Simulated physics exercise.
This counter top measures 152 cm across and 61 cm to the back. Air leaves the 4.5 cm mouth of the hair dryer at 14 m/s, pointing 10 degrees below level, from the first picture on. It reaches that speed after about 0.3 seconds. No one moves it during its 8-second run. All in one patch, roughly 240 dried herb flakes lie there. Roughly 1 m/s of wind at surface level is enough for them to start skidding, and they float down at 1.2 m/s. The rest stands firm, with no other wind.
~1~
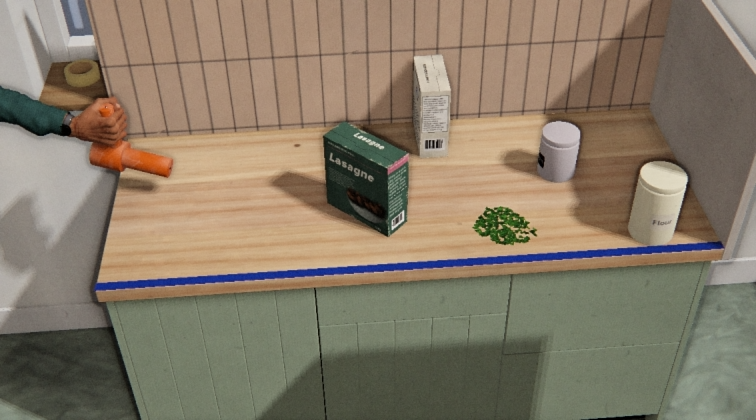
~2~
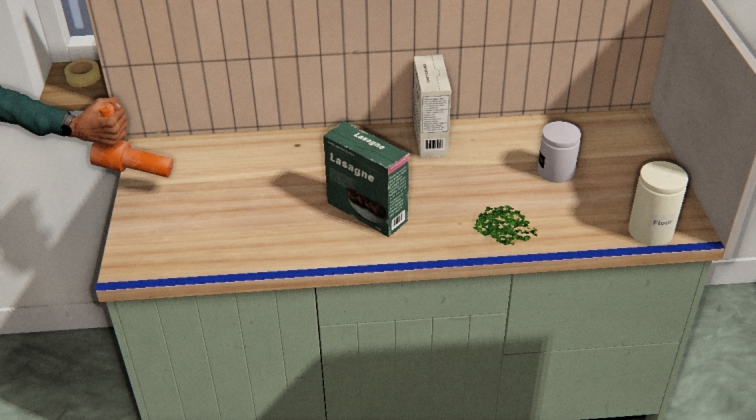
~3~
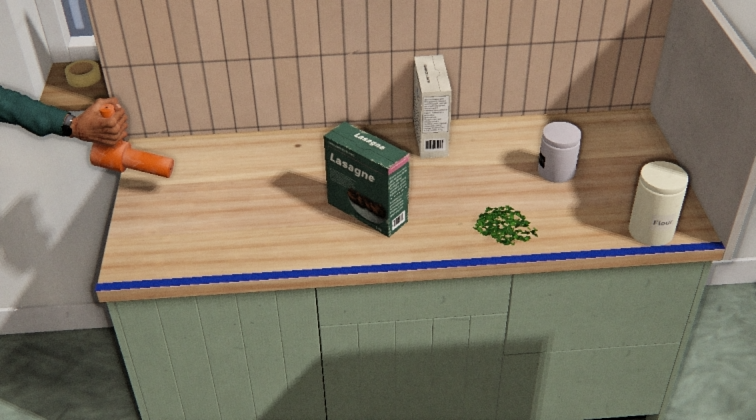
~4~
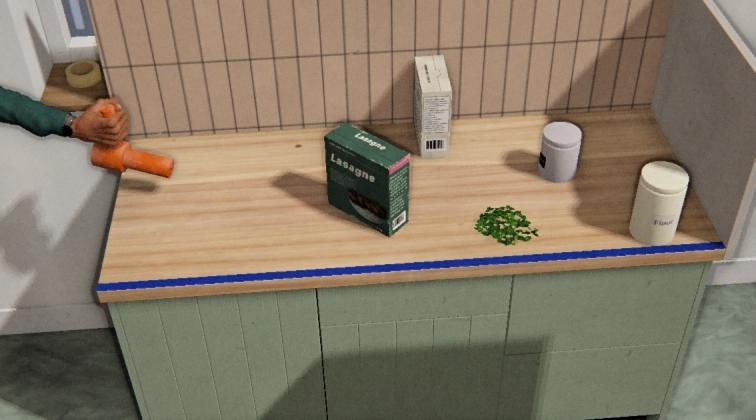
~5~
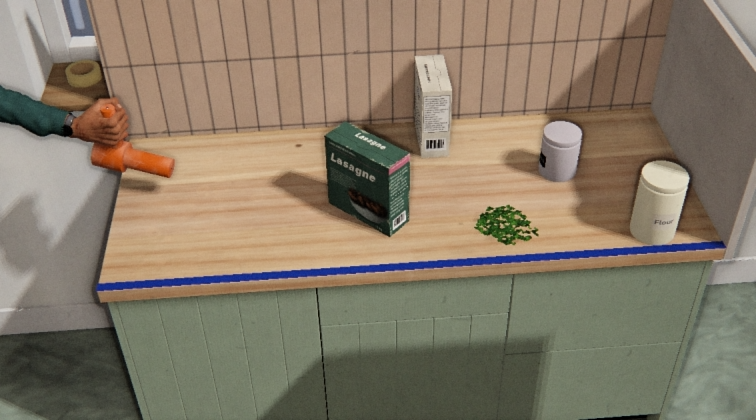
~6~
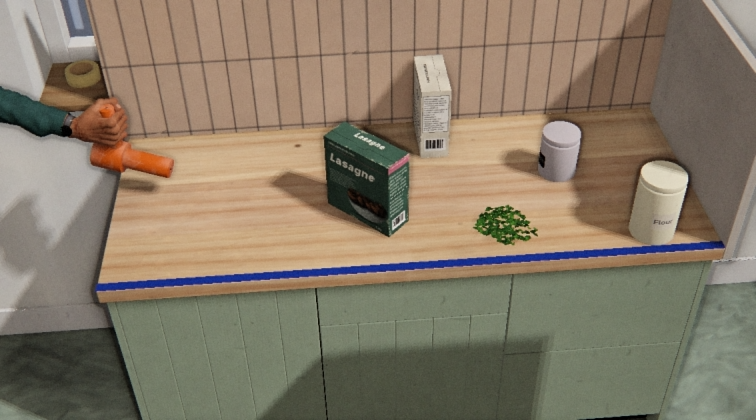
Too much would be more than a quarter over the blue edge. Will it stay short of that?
Threshold not crossed.
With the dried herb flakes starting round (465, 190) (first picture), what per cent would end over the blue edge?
Roughly 10 per cent.
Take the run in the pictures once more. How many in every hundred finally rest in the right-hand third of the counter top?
Share at the end: Close to 30 %.
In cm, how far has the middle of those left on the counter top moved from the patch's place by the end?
0 cm.
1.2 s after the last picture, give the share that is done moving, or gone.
Close to 50 % of them.
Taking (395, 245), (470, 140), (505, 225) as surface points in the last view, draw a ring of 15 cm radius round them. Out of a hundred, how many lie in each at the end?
0 %, 0 %, 100 %.
Then, 1.2 s after the last picture the count stands so, 0 % are over the blue edge; the middle of those still in play is near (505, 226).
Then, 2.2 s after the last picture the count stands so, 0 % are over the blue edge; the middle of those still in play is near (505, 226).
Then, 4.1 s after the last picture the count stands so, 0 % are over the blue edge; the middle of those still in play is near (505, 226).
Then, 7.7 s after the last picture, at the end, 0 % are over the blue edge; the middle of those still in play is near (505, 226).
